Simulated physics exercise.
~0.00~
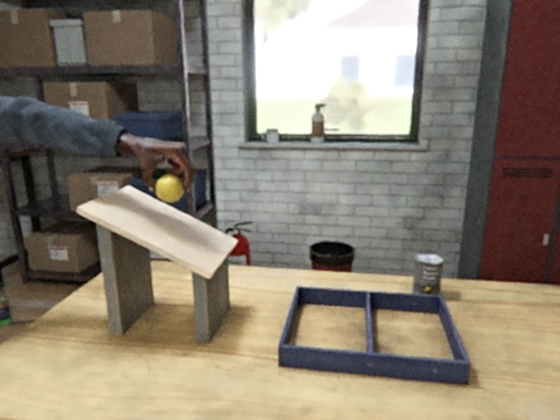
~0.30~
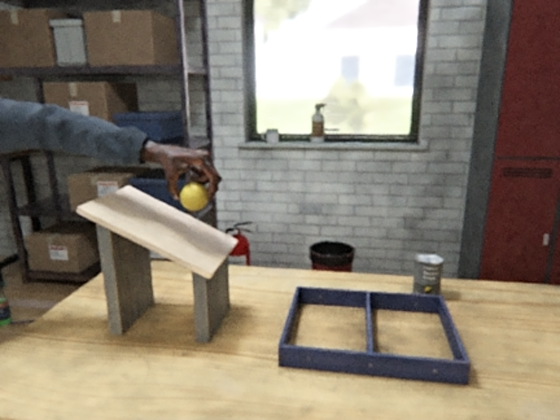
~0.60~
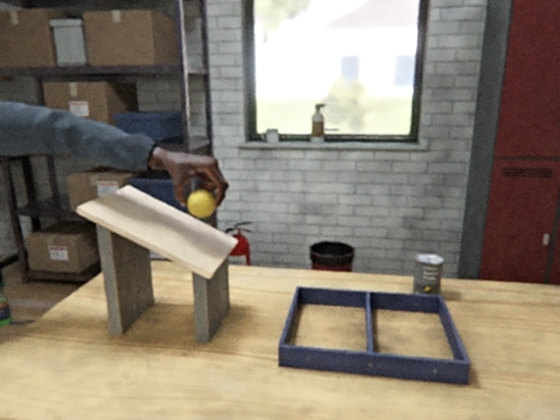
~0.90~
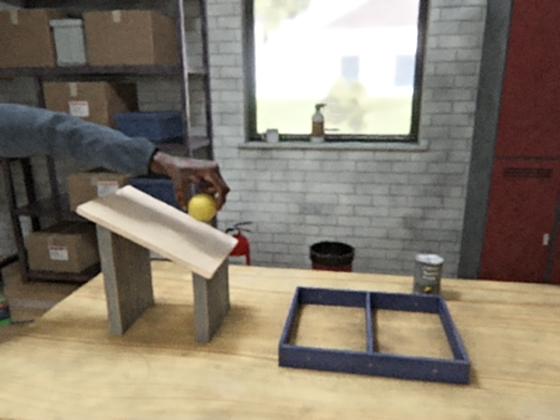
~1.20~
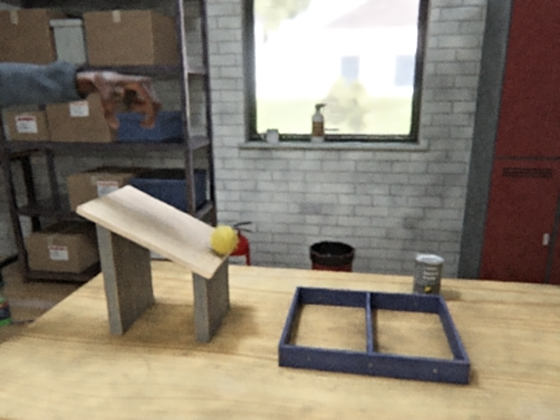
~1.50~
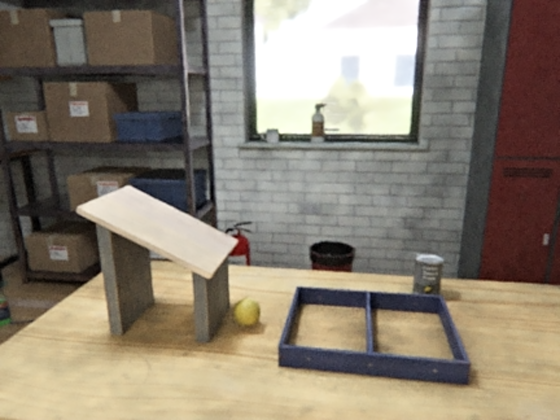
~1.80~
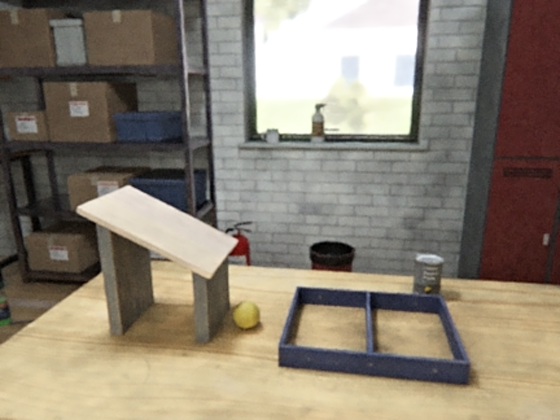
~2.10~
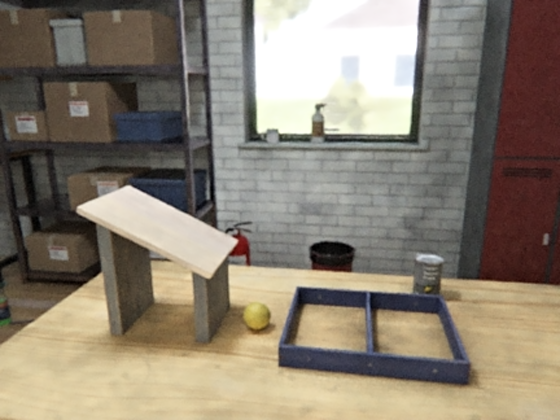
A yellow lemon was held by a hand over a sloping board, carried down to the right and let go near the lower edge, then dropped onto the table and ended up just outside the blue two-bay tray, while a grey tin stayed put.
